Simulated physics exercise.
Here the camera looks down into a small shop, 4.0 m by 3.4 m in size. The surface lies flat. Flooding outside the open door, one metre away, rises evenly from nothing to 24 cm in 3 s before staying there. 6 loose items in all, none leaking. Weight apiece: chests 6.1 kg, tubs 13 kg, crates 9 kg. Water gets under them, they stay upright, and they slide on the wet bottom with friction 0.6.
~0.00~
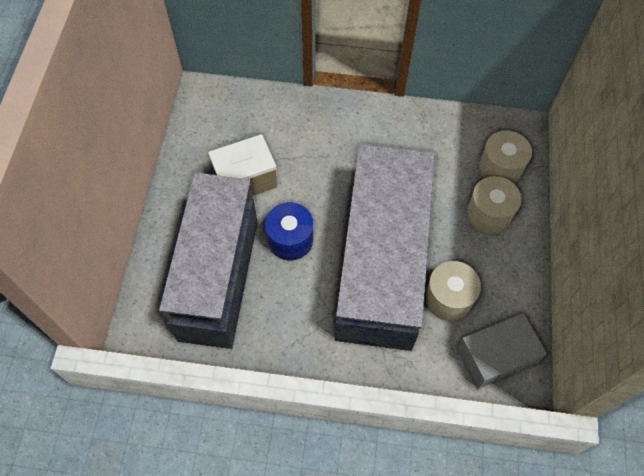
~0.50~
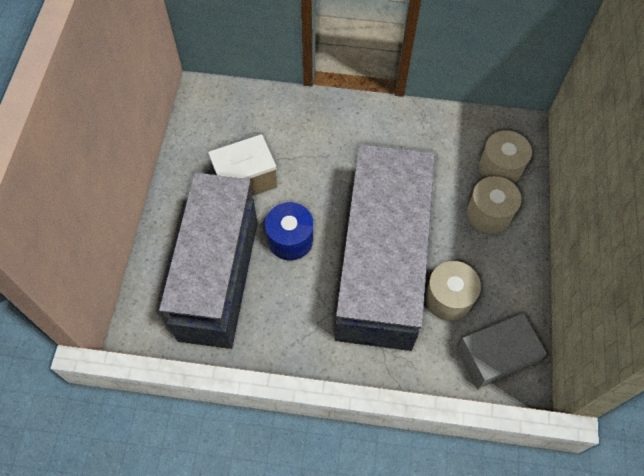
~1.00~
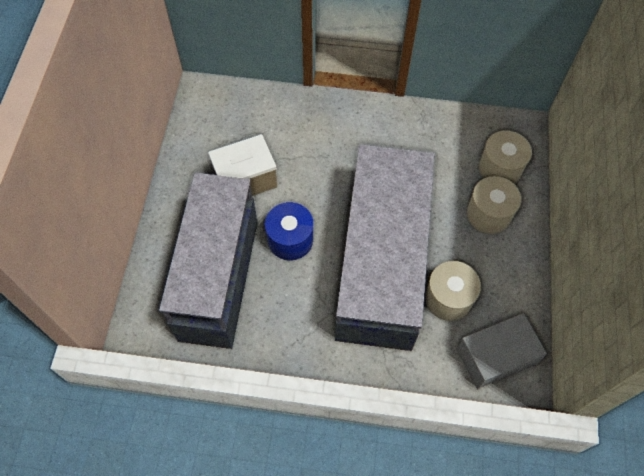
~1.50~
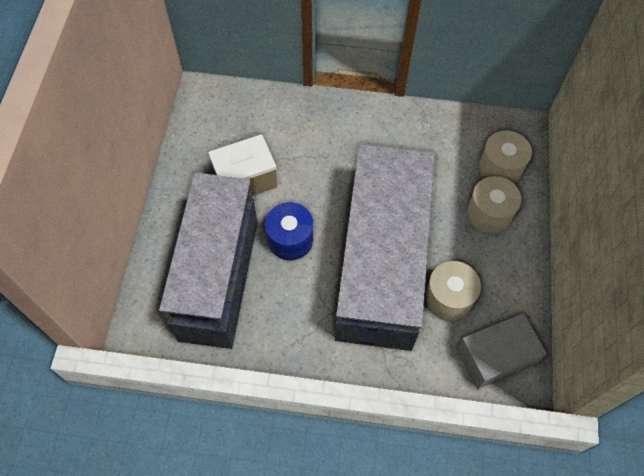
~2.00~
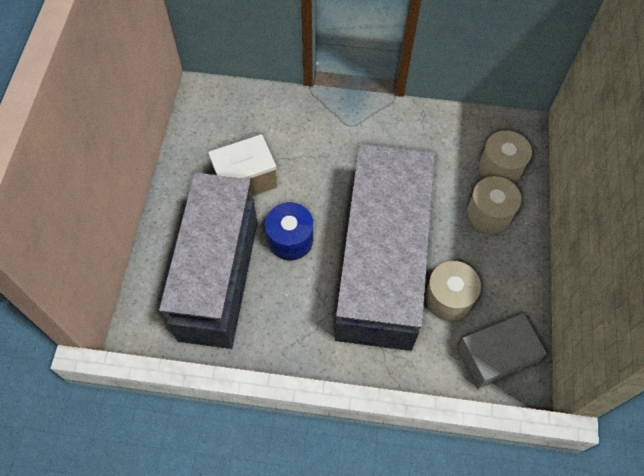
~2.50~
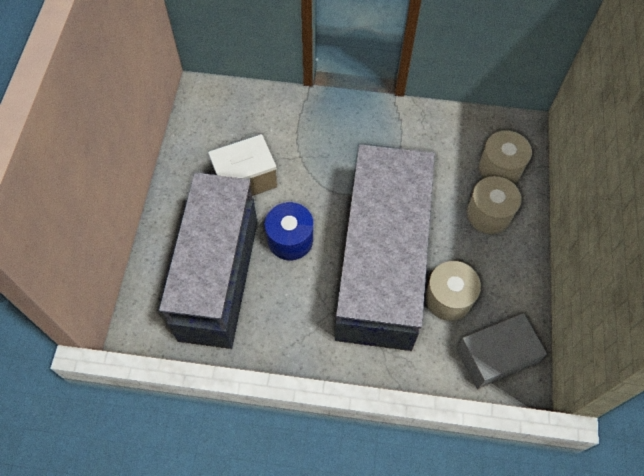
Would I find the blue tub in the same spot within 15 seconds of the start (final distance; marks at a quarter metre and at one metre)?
Goes a long way.
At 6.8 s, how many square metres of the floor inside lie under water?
About 11.0 m2.
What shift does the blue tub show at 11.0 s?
About 200 cm by then.
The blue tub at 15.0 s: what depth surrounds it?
The depth there is around 18 cm.
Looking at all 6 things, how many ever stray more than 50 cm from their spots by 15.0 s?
6.
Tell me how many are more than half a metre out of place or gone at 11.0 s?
The number comes to 5.
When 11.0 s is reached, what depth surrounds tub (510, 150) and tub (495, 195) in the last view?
First roughly 11 cm, second roughly 11 cm.
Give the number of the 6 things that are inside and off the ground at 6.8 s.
Total: 2.
After 3.5 s the blue tub is near (289, 224), 0.0 m from its start, aground; 0 afloat.
After 6.8 s the blue tub is near (389, 365), 1.6 m from its start, aground; 2 afloat.
After 11.0 s the blue tub is near (523, 307), 2.2 m from its start, afloat; 6 afloat.
After 15.0 s the blue tub is near (458, 193), 1.6 m from its start, afloat; 6 afloat.
